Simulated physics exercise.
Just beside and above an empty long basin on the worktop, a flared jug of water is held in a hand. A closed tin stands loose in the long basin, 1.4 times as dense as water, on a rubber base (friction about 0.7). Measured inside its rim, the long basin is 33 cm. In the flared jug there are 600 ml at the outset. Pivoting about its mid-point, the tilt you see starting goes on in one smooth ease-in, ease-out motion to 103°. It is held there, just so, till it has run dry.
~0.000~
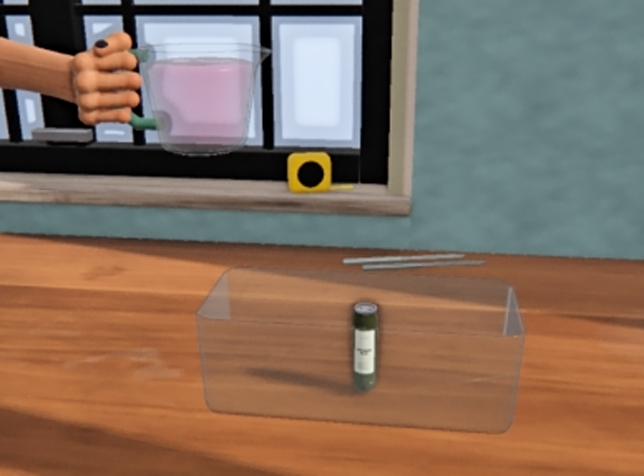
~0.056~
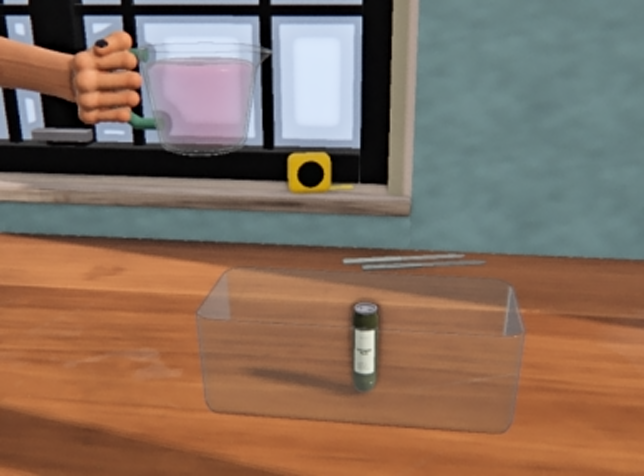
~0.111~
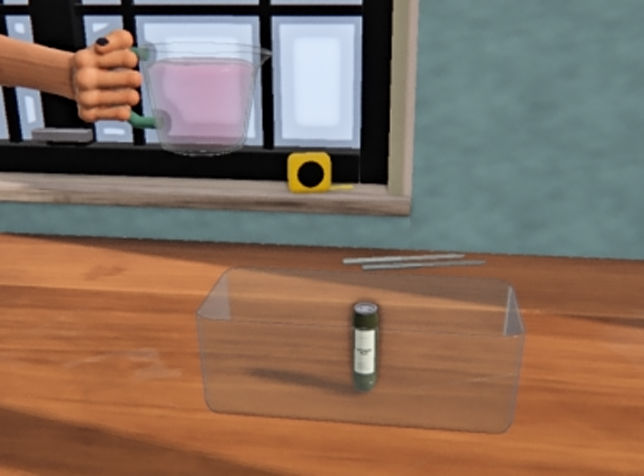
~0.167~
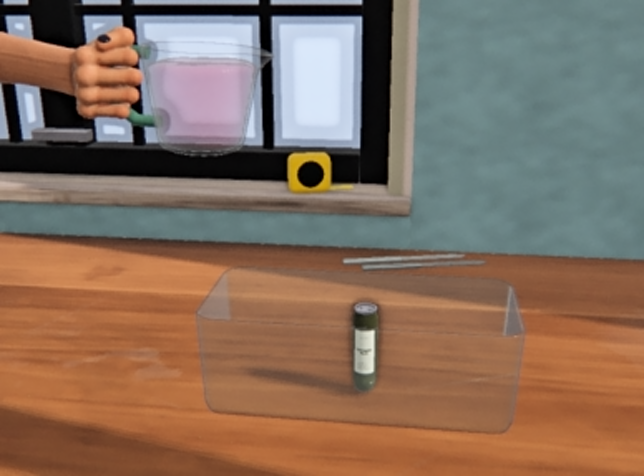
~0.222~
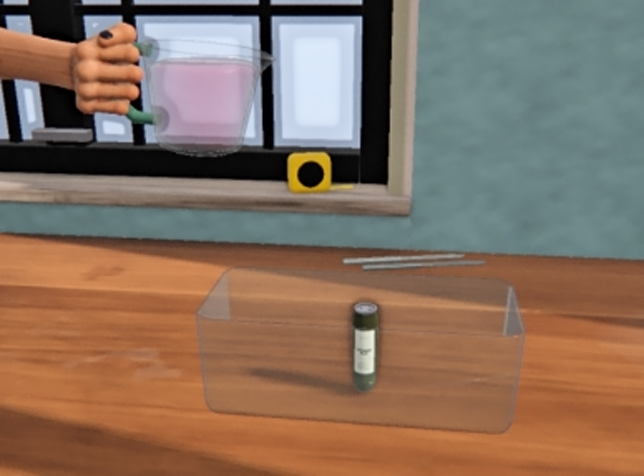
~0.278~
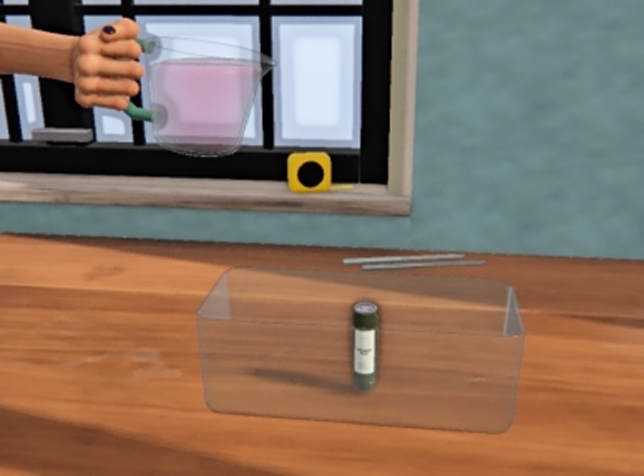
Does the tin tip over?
Yes, it tips over.
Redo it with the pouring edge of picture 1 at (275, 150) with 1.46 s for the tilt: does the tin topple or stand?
Then the tin remains standing.
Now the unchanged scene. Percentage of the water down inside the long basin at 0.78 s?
Around 6 percent.
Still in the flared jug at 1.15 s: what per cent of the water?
Close to 16 in a hundred.
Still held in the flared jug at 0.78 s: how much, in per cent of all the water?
Roughly 72 %.
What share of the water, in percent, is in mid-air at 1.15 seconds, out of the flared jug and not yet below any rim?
Around 22 per cent of the liquid is in flight.
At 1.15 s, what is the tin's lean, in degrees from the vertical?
About 5 degrees.
After 0.78 s the tilt is 57° and 72 per cent is still to pour; the tin stands where it began.
After 1.15 s the tilt is 92° and 16 per cent is still to pour; the tin stands 1 cm from where it began.
After 1.54 s the tilt is 103° and 0 per cent is still to pour; the tin lies on its side.
After 1.96 s the tilt is 103° and 0 per cent is still to pour; the tin lies on its side.
In the end the tin lies on its side.
